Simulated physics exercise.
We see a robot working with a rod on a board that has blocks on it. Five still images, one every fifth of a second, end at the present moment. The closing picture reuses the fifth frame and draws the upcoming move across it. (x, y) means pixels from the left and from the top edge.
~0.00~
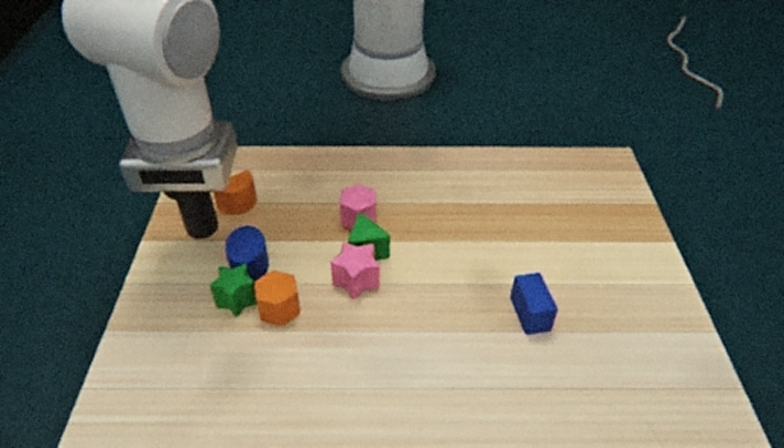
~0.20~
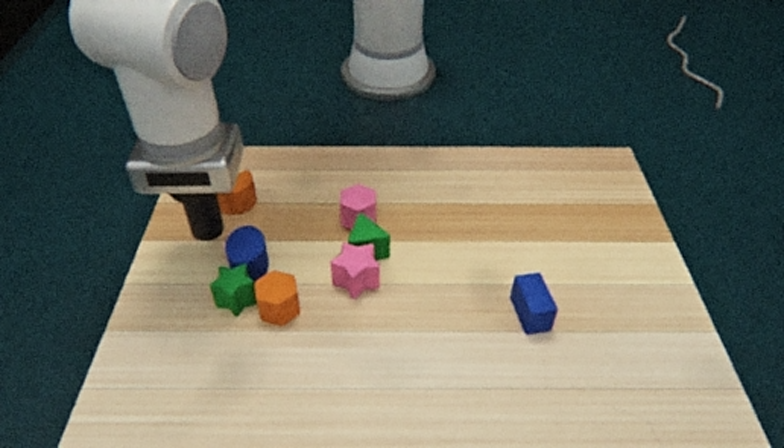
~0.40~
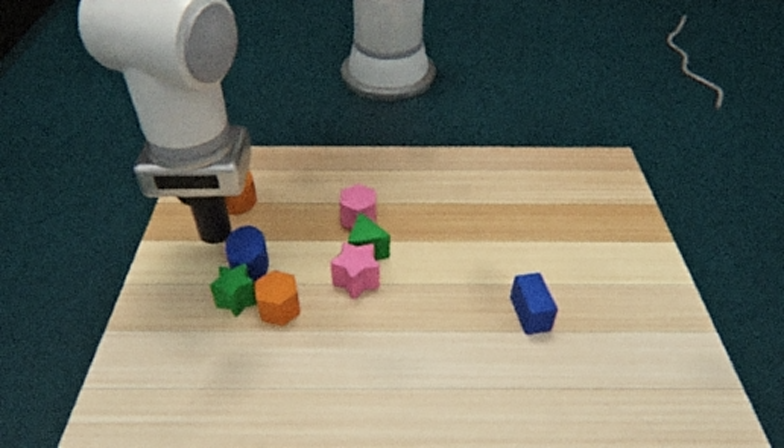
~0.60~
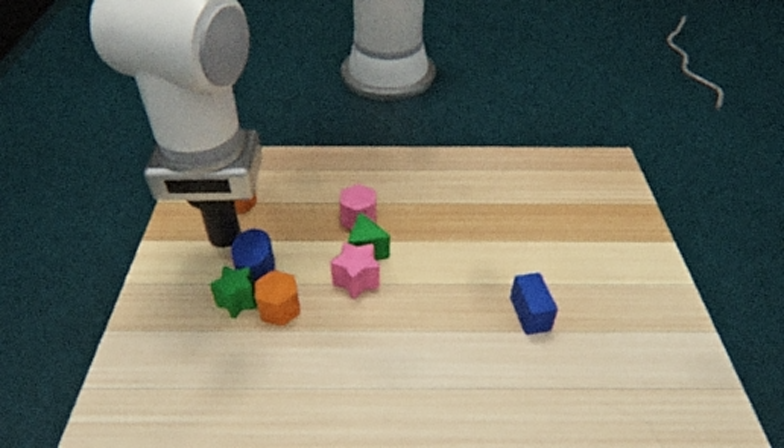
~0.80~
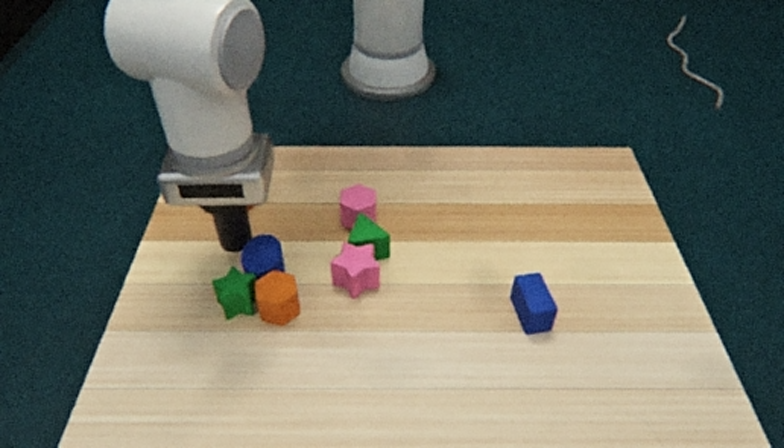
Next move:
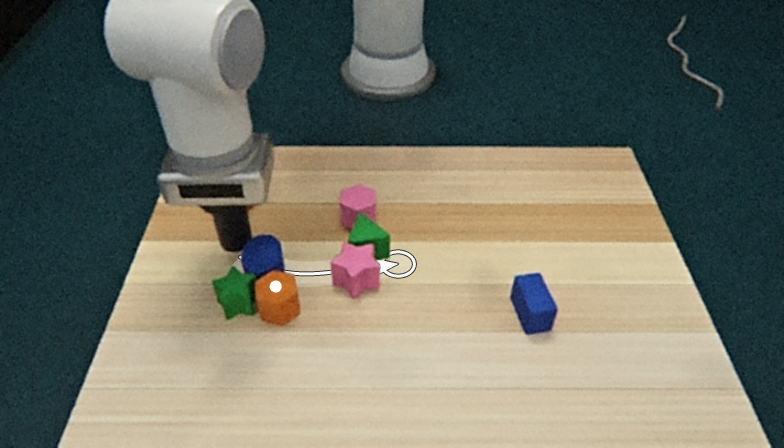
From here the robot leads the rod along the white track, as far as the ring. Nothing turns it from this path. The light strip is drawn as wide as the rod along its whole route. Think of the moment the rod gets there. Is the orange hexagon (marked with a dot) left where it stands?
No.
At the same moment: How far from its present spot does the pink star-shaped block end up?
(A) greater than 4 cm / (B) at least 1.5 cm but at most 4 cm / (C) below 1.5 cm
A
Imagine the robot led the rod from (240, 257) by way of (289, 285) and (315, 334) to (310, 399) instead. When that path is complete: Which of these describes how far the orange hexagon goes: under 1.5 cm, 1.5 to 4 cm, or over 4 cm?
It's set to move over 4 cm.
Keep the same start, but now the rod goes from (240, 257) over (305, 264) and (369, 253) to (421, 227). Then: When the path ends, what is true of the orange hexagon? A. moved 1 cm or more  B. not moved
My pick is A.
The line goes from (240, 257) through (288, 273) and (344, 271) to (398, 264); the dot is on the orange hexagon.
On the path given first. One third of the way, rod at (286, 257); blue oval at (302, 274), turned 30° clockwise; orange hexagon at (286, 311), turned 45° clockwise.
Two thirds of the way, rod at (343, 255); blue oval at (317, 280), turned 70° clockwise; orange hexagon at (287, 313), turned 45° clockwise; pink star-shaped block at (373, 259); green triangle at (371, 227).
At the end, rod at (398, 248); blue oval at (317, 280), turned 70° clockwise; orange hexagon at (287, 313), turned 45° clockwise; pink star-shaped block at (410, 266), turned 50° clockwise; green triangle at (392, 218), turned 85° anticlockwise.
